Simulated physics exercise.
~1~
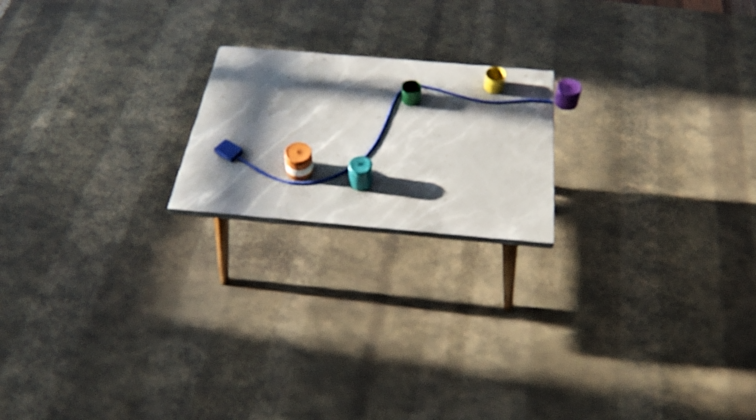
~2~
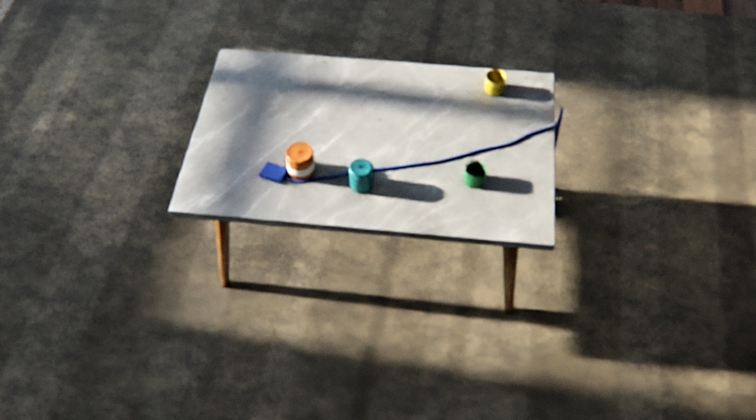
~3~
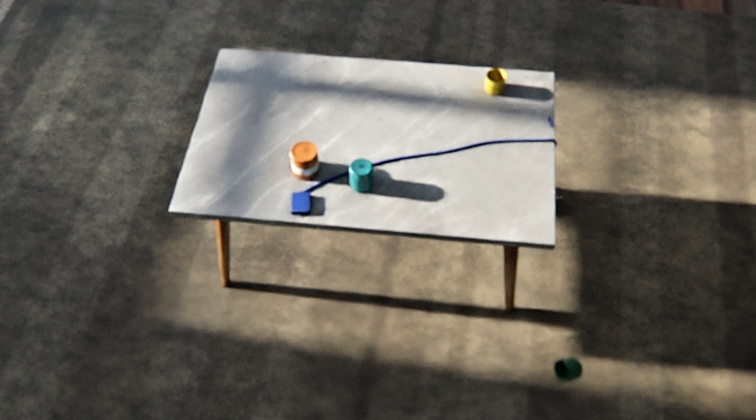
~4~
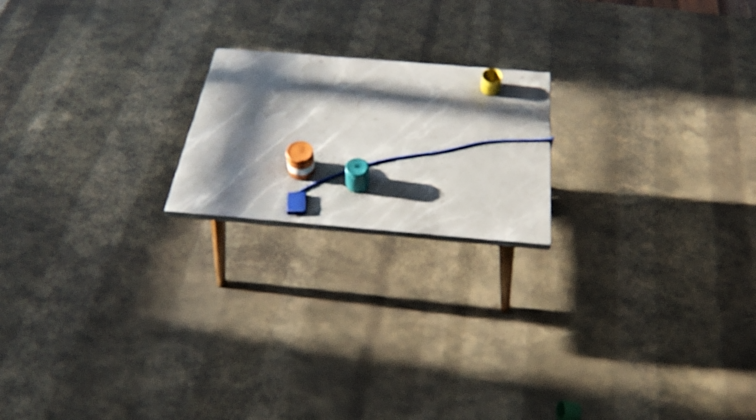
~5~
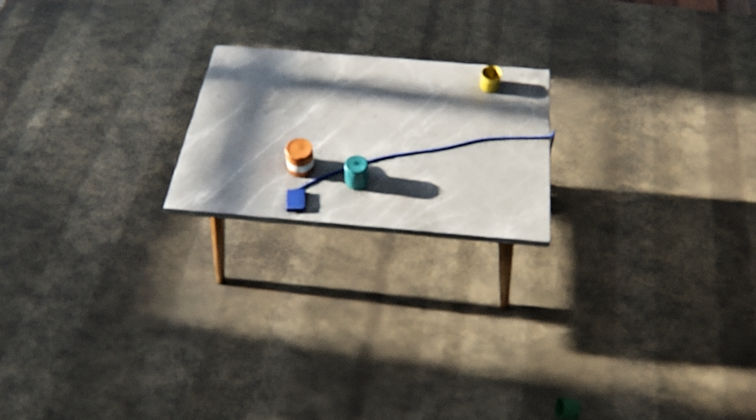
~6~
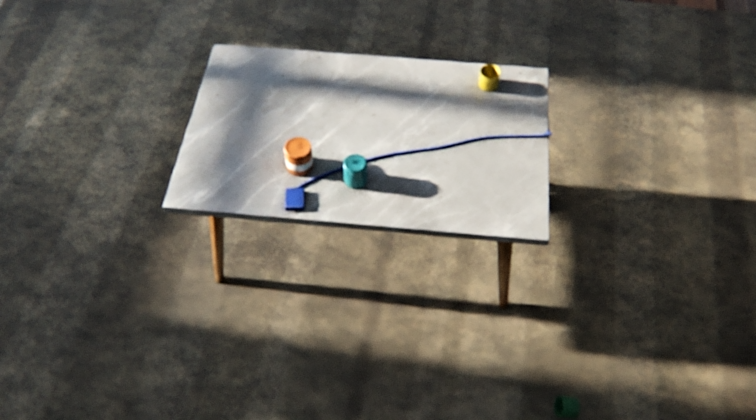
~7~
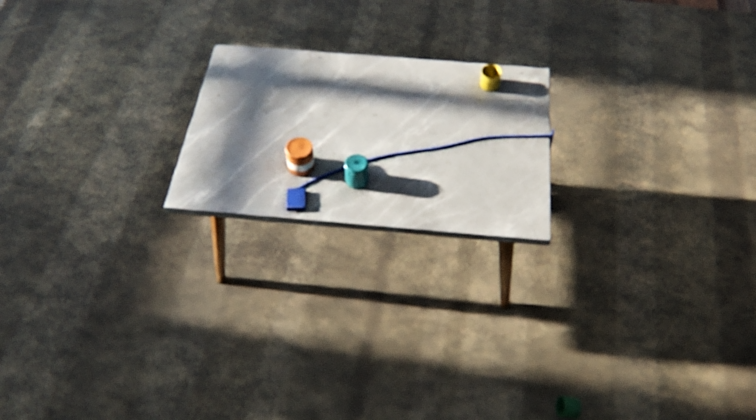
Purple speaker dropping off a table's right edge, its cable dragging a blue phone and sweeping a green cup to the floor.
